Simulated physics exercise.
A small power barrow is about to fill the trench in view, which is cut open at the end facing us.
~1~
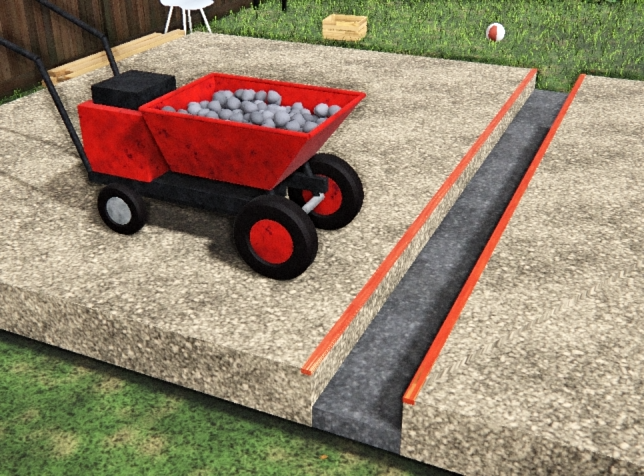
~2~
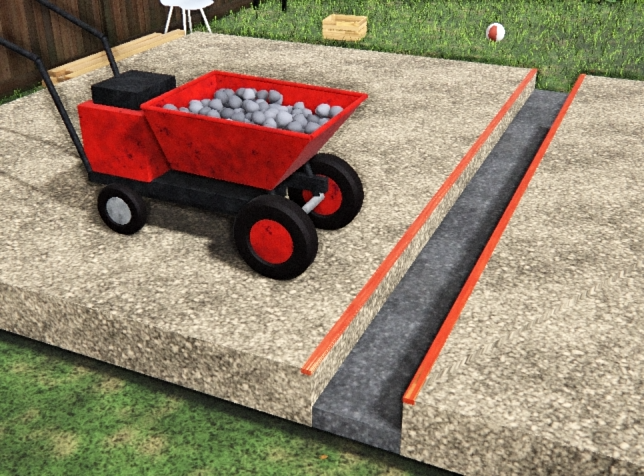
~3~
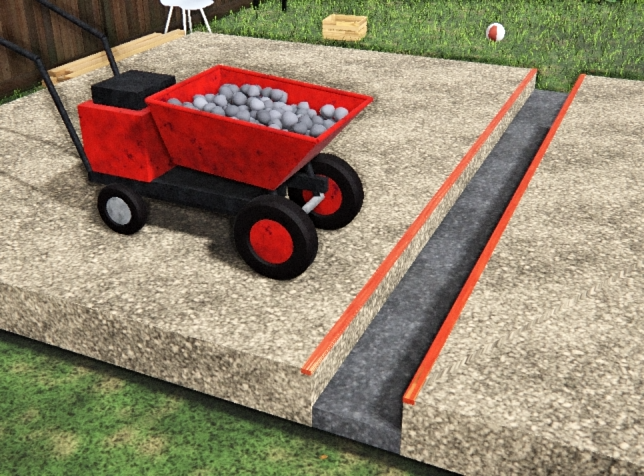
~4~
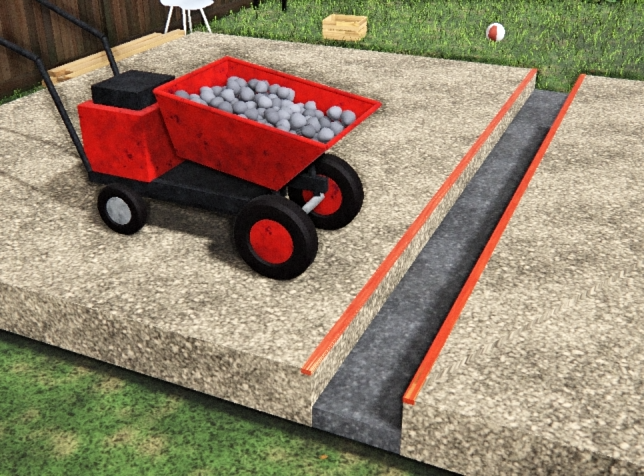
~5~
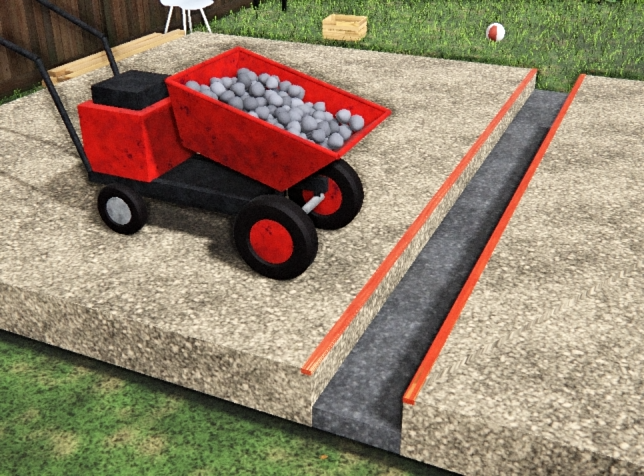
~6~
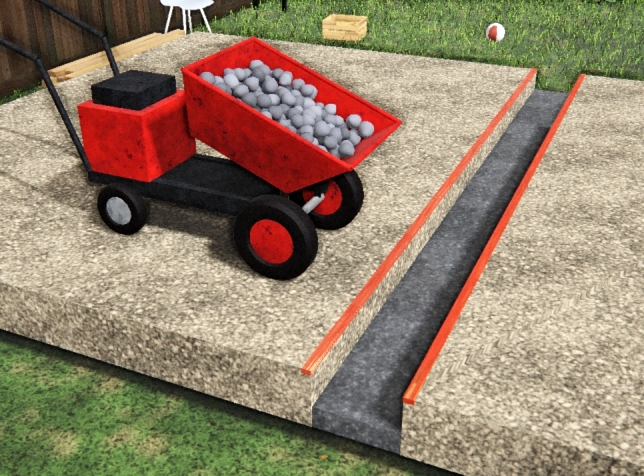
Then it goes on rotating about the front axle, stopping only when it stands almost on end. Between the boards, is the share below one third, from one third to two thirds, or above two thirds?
Seems like the amount in the trench is greater than two thirds of the load.
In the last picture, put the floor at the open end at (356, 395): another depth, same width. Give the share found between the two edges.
It lands somewhere near 50 percent.
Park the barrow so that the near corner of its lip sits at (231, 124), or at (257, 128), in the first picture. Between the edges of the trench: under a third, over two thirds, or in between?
Try one, between a third and two thirds; try two, above two thirds.
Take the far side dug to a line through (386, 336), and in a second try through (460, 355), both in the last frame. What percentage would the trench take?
Roughly 20 percent first and 100 percent second.
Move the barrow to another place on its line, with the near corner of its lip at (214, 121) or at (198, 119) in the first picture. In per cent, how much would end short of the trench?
40 % and 50 %, in that order.
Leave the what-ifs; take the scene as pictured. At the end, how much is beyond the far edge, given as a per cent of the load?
My estimate is around 15 percent.
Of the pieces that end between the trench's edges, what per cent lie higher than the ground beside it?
Near 15 %.
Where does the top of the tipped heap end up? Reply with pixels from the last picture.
Summit once settled: About (469, 271).
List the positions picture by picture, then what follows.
The first picture shows lip of the skip (308, 136), level; top of the load (257, 119), round cobbles; first edge of the trench (340, 324); far edge (436, 349), the trench over half as wide as the skip, and about half as deep as wide.
The second picture shows lip of the skip (311, 138), tipped barely; top of the load (258, 118).
The third picture shows lip of the skip (317, 141), tipped barely; top of the load (232, 113).
The fourth picture shows lip of the skip (326, 148), tipped a little; top of the load (235, 108).
The fifth picture shows lip of the skip (338, 157), tipped clearly; top of the load (238, 90).
The sixth picture shows lip of the skip (350, 169), tipped clearly; top of the load (256, 93); first edge of the trench (340, 324); far edge (436, 349).
Just after the last frame, skip tipped steeply; every one in the skip.
A moment on, skip tipped right over; roughly two thirds in the skip; roughly a quarter in or heaped over the trench; just a few beyond it; just a few falling.
Further on, skip tipped right over; about a tenth in the skip; the larger part in or heaped over the trench; about a tenth beyond it.
When it is over, skip tipped right over; the larger part in or heaped over the trench; about a tenth beyond it.
